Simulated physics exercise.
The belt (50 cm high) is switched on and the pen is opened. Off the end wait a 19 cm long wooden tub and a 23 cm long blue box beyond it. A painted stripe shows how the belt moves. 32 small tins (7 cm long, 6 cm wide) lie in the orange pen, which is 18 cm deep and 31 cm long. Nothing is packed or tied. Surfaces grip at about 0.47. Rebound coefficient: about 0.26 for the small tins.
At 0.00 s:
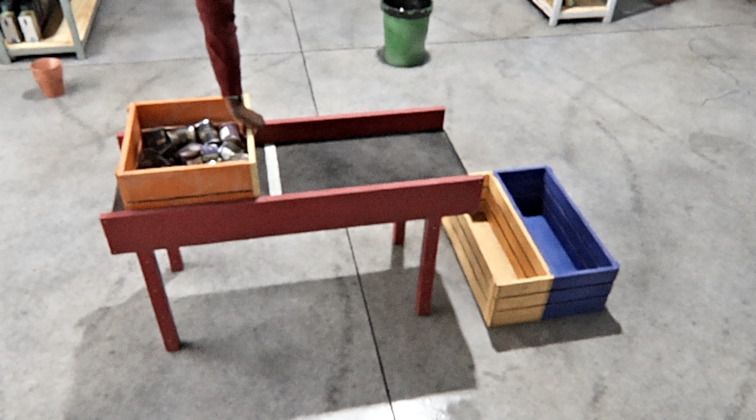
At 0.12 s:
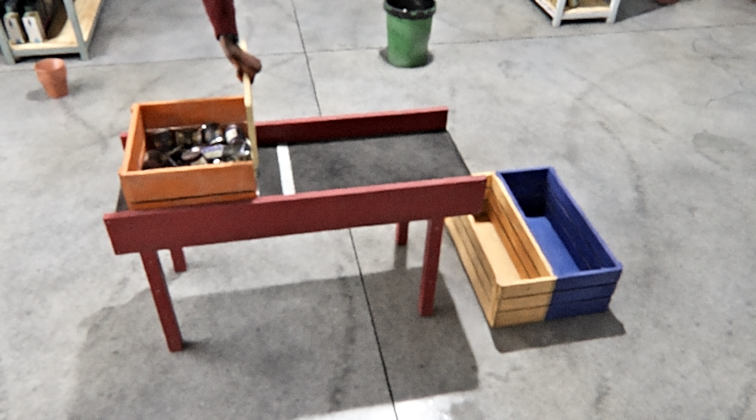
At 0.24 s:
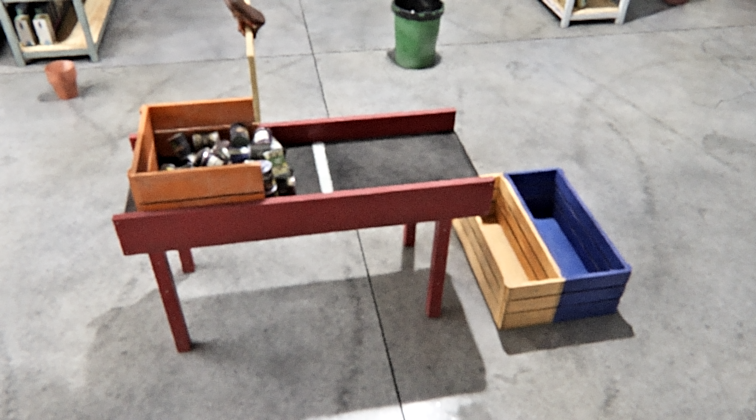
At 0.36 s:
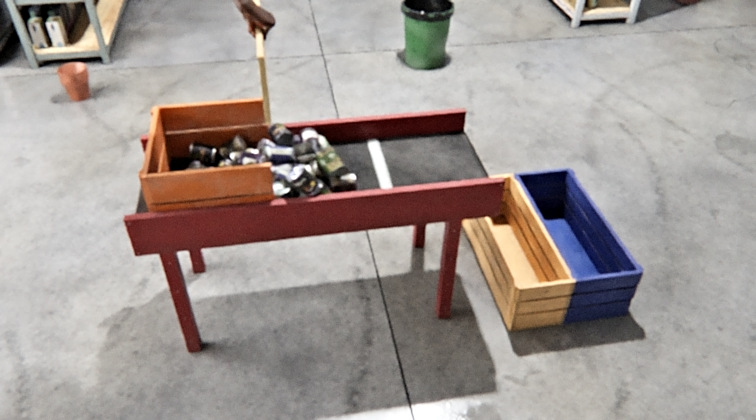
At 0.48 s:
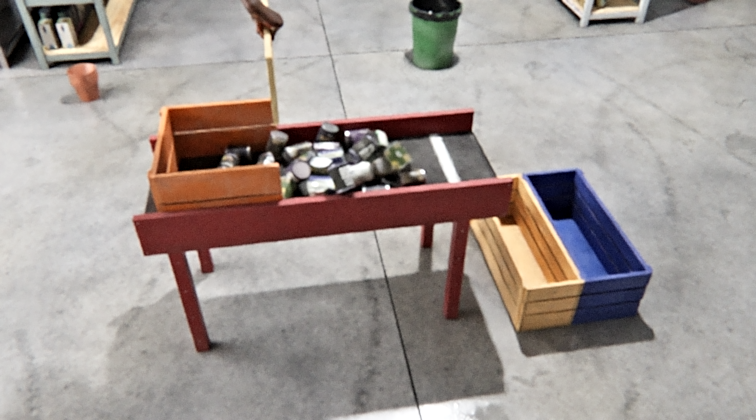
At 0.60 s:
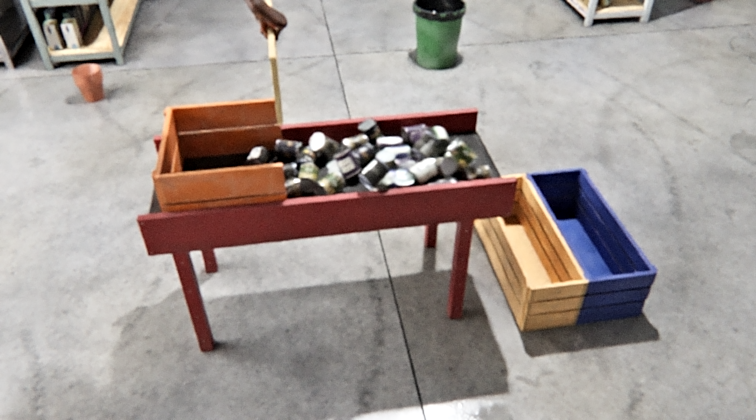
A dark-sleeved arm reaches in from the top beside an orange box of small tins on a dark-topped red table, seen from above on a grey concrete floor. A wooden tub and a blue box sit at the right, a green bucket behind. The hand lifts a wooden slat, the white stripe slides right and tins spread along the belt, while the camera pans slightly left.
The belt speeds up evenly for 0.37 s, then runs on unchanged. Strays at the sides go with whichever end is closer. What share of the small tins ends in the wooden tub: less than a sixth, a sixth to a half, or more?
In the end fewer than one in six of them are in the wooden tub.
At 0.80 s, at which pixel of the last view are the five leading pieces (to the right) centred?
Around (548, 170).
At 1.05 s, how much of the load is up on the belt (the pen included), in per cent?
Roughly 10 per cent.
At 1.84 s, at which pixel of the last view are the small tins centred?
At about (581, 248).
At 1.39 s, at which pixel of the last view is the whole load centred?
At about (583, 240).
After 0.80 s, 19 on the belt and 13 in the air.
After 1.05 s, 13 in the blue box, 3 on the belt and 16 in the air.
After 1.39 s, 29 in the blue box, 1 on the belt, 1 on the ground beyond the blue box and 1 in the air.
When it is over (at 1.84 s), 1 in the wooden tub, 29 in the blue box and 2 on the ground beyond the blue box. Asked share, 1 of 32, 3 per cent.
